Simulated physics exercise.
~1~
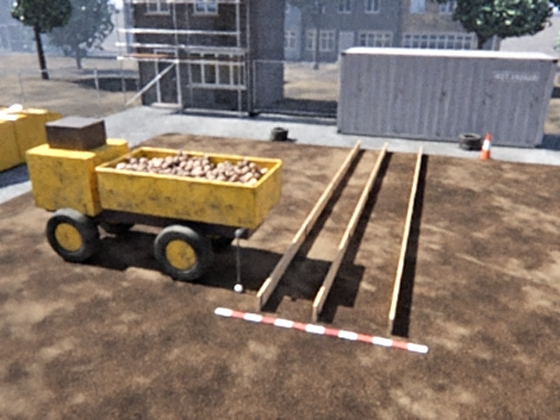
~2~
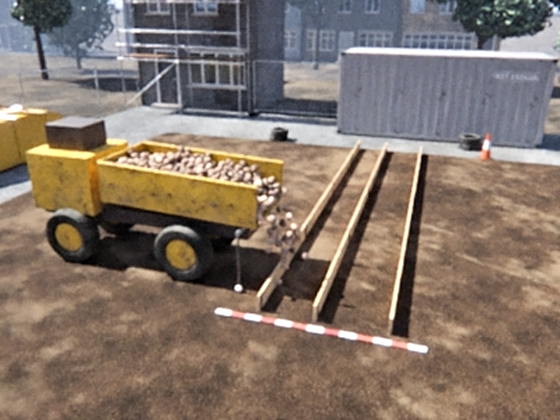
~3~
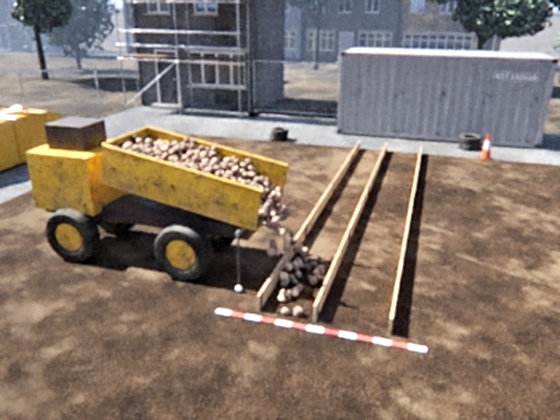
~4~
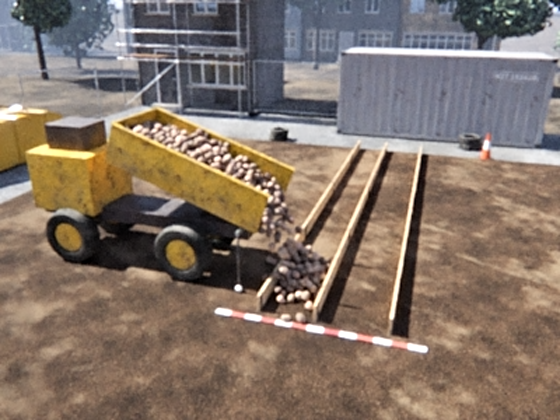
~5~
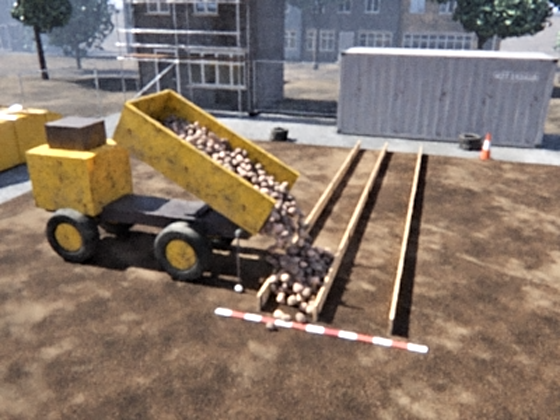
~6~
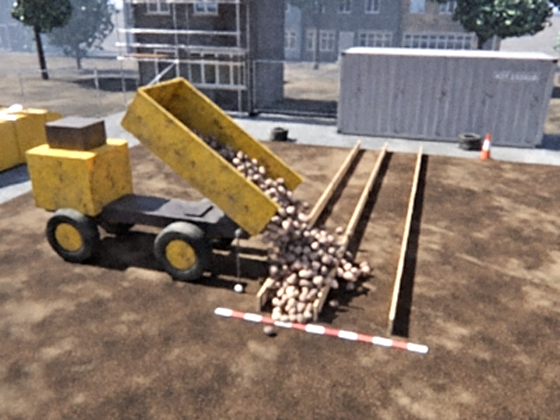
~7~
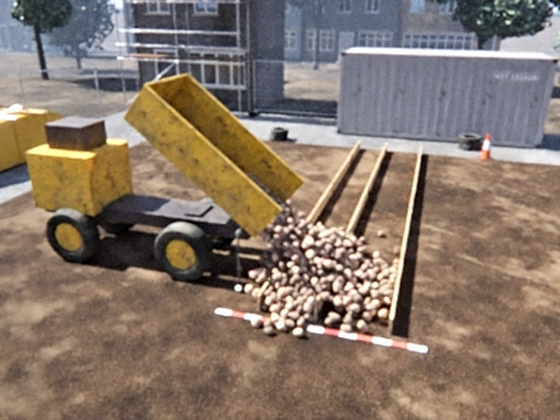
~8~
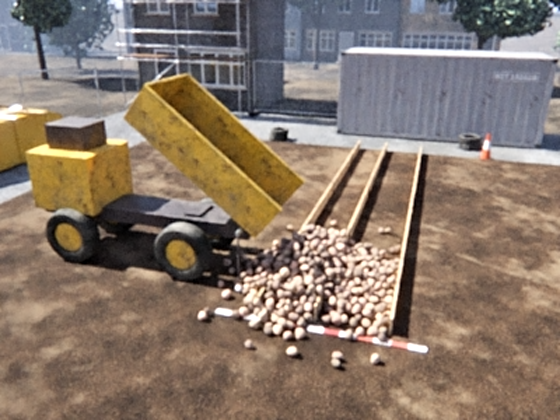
On a building site, a yellow tipping trailer slowly raised its bed and poured brown cobbles between wooden boards on its right, until it stood empty, with most stones heaped in the near bay, others in the far one and a few scattered in front.
